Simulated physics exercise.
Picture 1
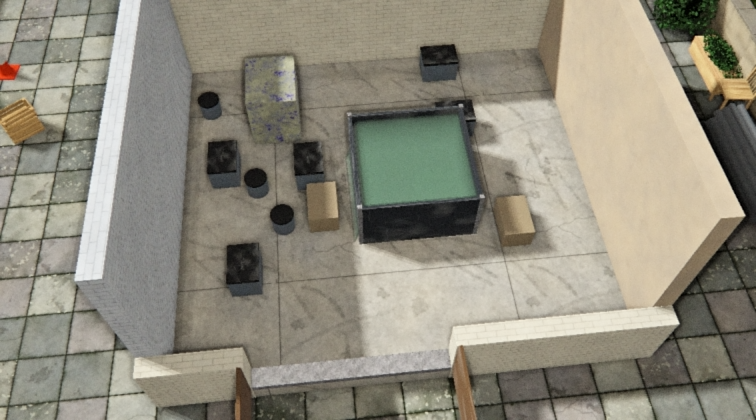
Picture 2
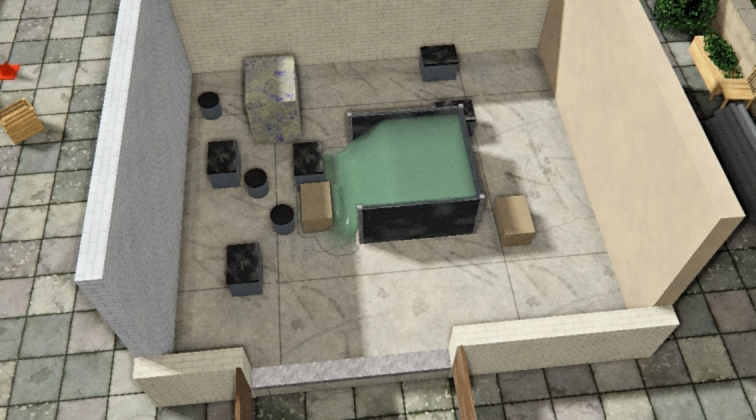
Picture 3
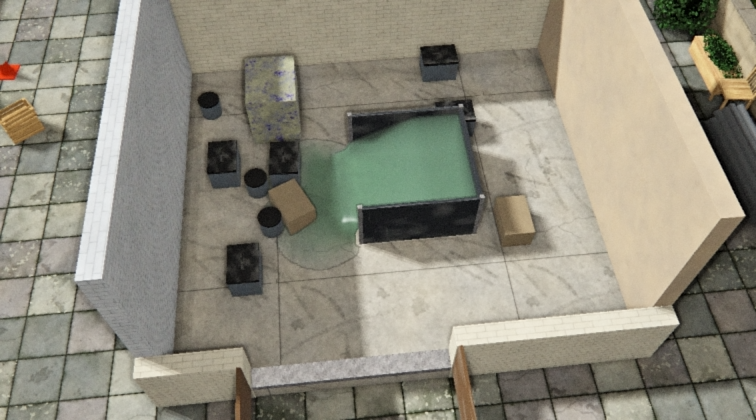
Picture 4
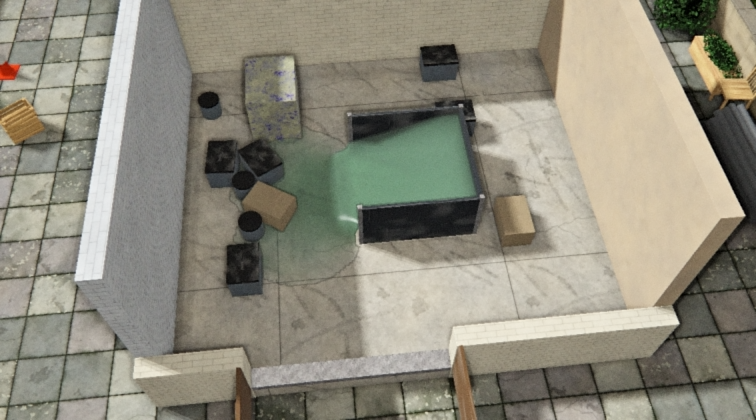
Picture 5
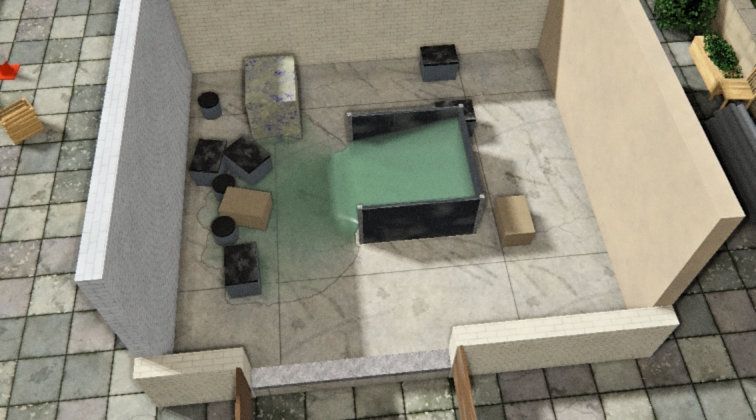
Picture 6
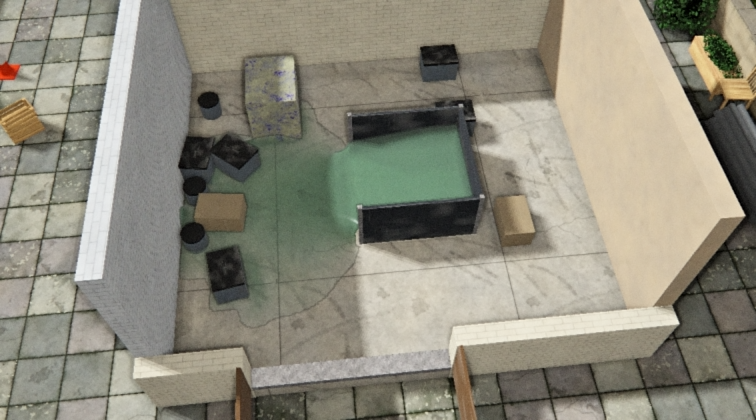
Green water pours from the tank's open left side and pushes crates and pails leftward.
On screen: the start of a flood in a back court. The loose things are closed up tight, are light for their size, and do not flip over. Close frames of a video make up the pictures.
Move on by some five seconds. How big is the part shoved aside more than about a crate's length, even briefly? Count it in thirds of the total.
High band.
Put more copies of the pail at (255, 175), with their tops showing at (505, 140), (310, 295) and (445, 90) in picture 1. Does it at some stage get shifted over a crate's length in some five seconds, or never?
First falls short; second driven off; third driven off.
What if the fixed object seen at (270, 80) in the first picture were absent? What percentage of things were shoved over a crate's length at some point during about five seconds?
About 90%.
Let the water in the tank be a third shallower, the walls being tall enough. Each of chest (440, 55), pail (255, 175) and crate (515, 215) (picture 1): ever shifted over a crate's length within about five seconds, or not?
One: Stayed below the mark. Two: Passed the mark. Three: Stayed below the mark.
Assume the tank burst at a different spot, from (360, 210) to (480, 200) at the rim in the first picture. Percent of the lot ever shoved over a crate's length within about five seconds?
Estimate: Some 0 per cent.
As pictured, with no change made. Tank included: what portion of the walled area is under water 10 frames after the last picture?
I'd put it at around 45 in a hundred.
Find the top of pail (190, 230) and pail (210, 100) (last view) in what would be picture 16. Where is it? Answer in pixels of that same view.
The tops should be near (209, 300) and near (276, 65).
A moment on, 5 of 10 are well off their spots; 5 afloat.
Next, 7 of 10 are well off their spots; 5 afloat.
Later, 7 of 10 are well off their spots; 5 afloat.
In the end, 8 of 10 are well off their spots, and 8 have been at some point; 5 afloat.
